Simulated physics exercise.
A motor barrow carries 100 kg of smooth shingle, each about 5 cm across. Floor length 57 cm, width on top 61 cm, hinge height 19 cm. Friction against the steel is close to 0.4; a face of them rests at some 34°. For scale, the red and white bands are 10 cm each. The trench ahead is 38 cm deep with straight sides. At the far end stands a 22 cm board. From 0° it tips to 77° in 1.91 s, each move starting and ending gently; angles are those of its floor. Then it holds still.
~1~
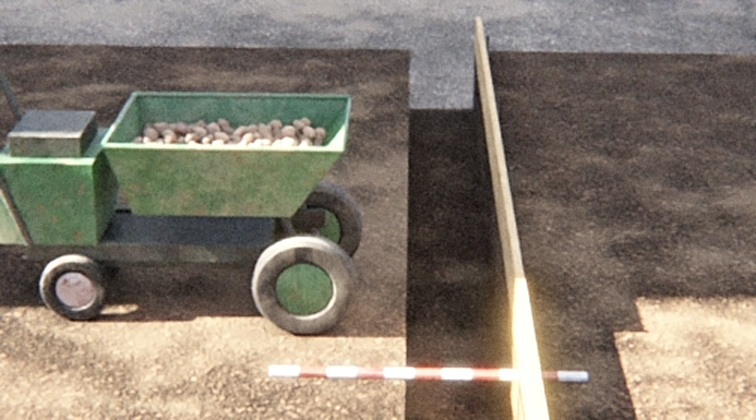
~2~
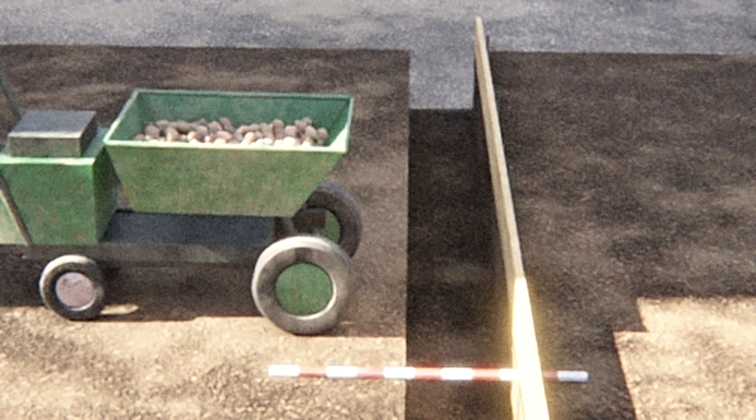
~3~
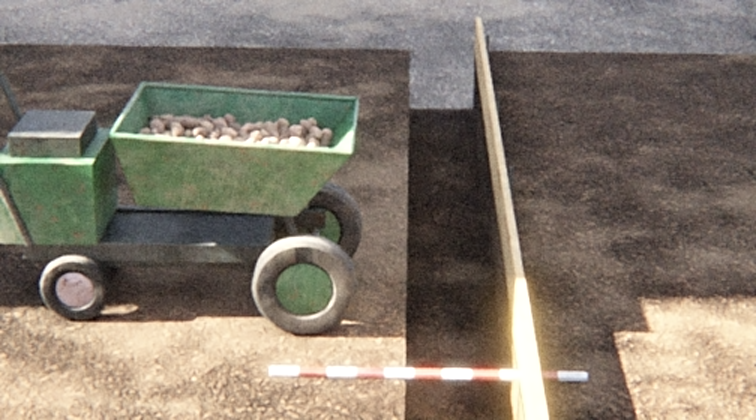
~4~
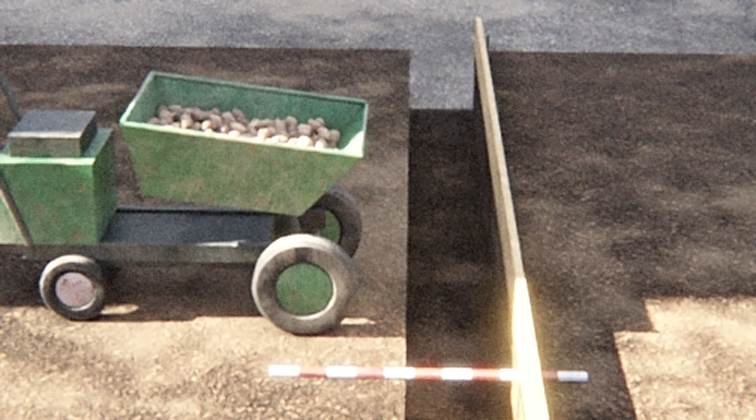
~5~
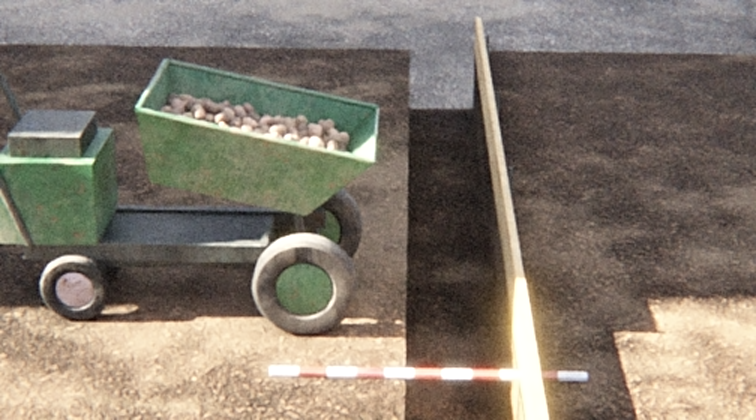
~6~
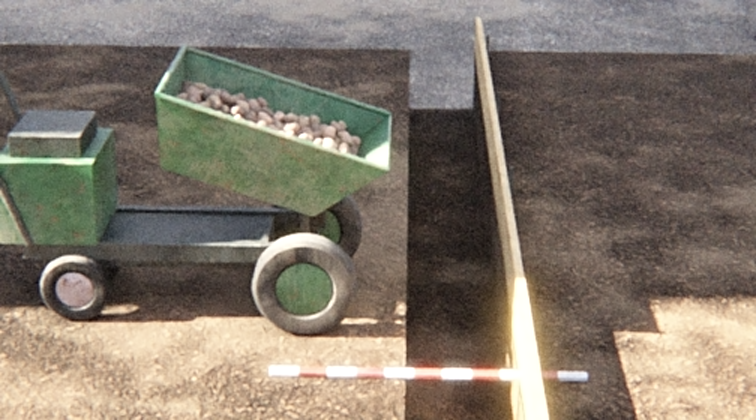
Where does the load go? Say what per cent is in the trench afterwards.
Some 98 per cent of it.
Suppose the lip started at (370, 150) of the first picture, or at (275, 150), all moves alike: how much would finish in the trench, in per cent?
About 70 and 100 per cent.
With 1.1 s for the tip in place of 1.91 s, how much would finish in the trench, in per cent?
Then about 90 per cent.
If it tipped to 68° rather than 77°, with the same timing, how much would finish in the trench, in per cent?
It would be near 95 per cent.
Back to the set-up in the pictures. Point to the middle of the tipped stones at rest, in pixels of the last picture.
Near (466, 374).
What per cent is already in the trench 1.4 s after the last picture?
About 70 per cent by then.
Then, 0.8 s after the last picture the floor is at 65°, 98 % in the skip, 2 % in the trench; the foremost stones are at (484, 253).
Then, 1.4 s after the last picture the floor is at 77°, 26 % in the skip, 72 % in the trench, 2 % past the trench; the foremost stones are at (594, 303).
Then, 1.8 s after the last picture the floor is at 77°, 5 % in the skip, 93 % in the trench, 2 % past the trench; the foremost stones are at (614, 290).
Then, 3.7 s after the last picture the floor is at 77°, 0 % in the skip, 98 % in the trench, 2 % past the trench; the foremost stones are at (615, 290).
